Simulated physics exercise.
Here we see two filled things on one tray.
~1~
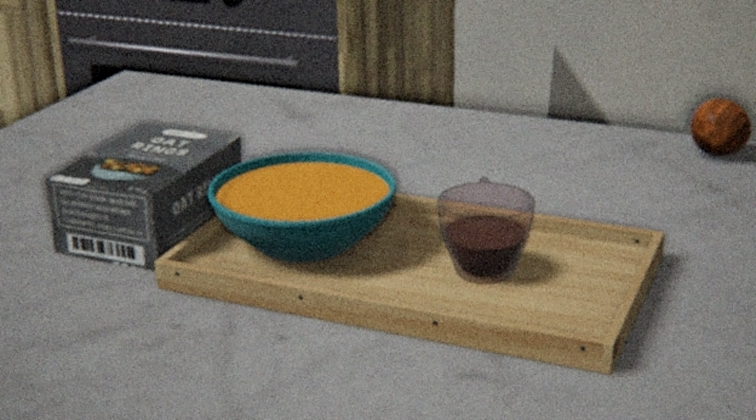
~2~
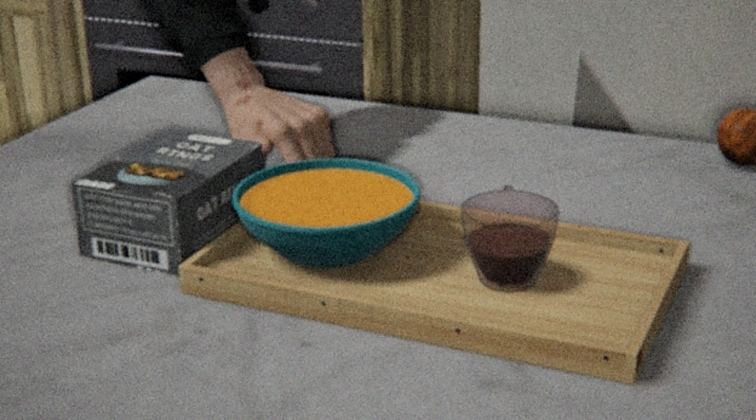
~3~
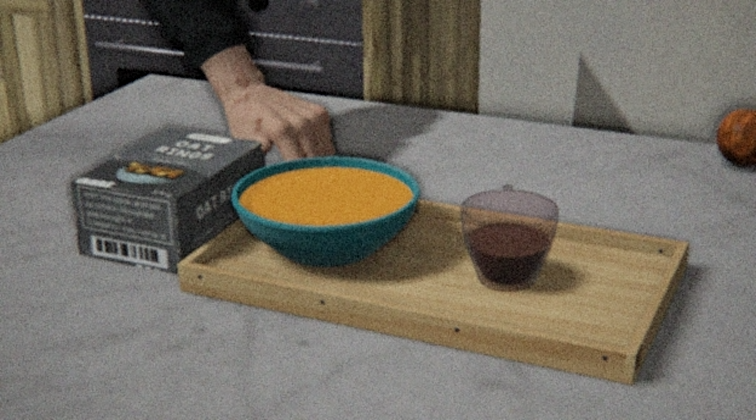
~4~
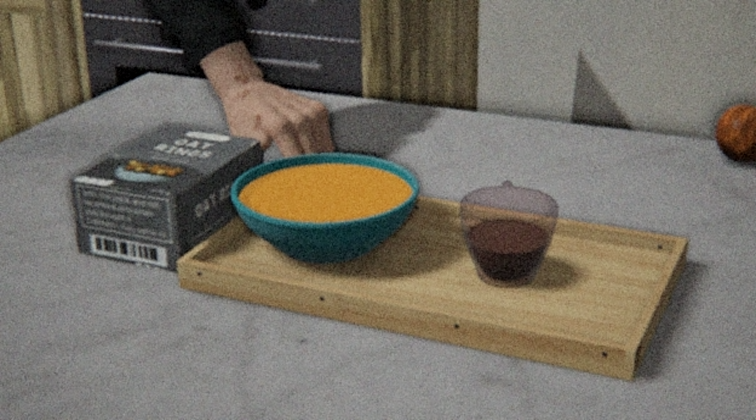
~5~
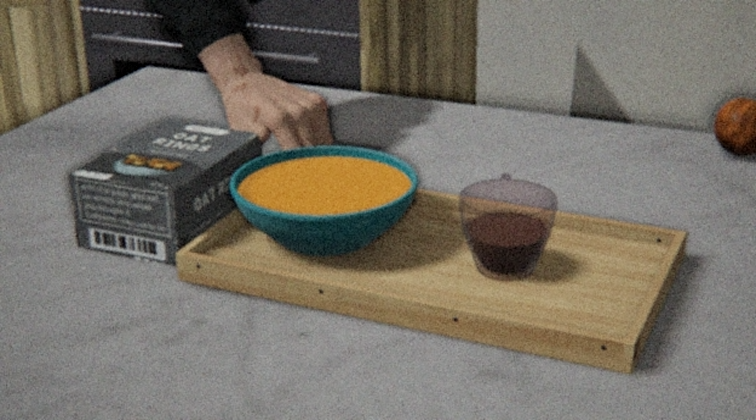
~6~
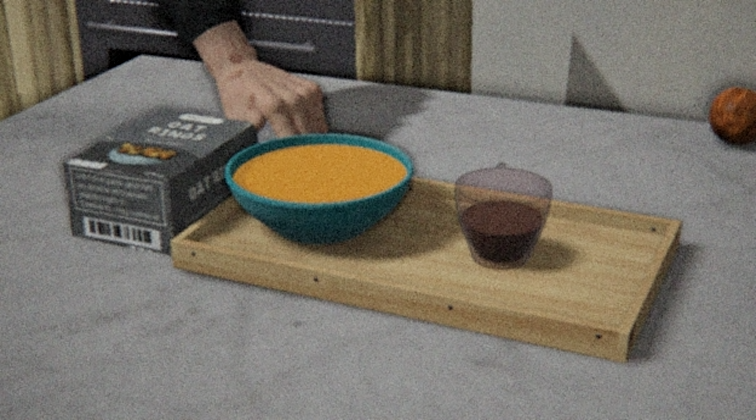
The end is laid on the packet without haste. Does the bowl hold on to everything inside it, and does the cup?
Bowl: Some gets out; cup: All stays in.
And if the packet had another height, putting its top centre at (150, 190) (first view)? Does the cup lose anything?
Result noted: No loss.
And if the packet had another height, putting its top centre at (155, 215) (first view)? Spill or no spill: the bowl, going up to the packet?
With that height it makes it through.
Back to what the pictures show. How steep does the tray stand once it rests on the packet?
About 12°.
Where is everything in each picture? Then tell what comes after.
In the first frame, the tray lies flat; bowl (304, 211) about three quarters full; cup (485, 233) about half full; packet (101, 226).
The second frame shows a hand takes the end of the tray; bowl about three quarters full, surface at (327, 201); cup about half full, surface at (509, 241).
The third frame shows the tray slopes by about 0°; bowl (327, 215) about three quarters full; cup (508, 241) about half full.
In the fourth frame, the end is rising; bowl about three quarters full, surface at (325, 195); cup about half full, surface at (508, 237); packet (124, 227).
In the fifth frame, the end has come up a little; bowl (325, 205) about three quarters full; cup (506, 230) about half full.
The sixth frame shows slope near 1°; bowl about three quarters full, surface at (320, 176); cup about half full, surface at (502, 219); packet (118, 210).
A moment on, the tray slopes by about 7°; bowl, all is still inside; cup, all is still inside.
Further on, the tray slopes by about 14°; bowl, a puddle lies under it; cup, all is still inside.
When it is over, the tray slopes by about 12°, resting on the packet; bowl, a puddle lies under it; cup, all is still inside.
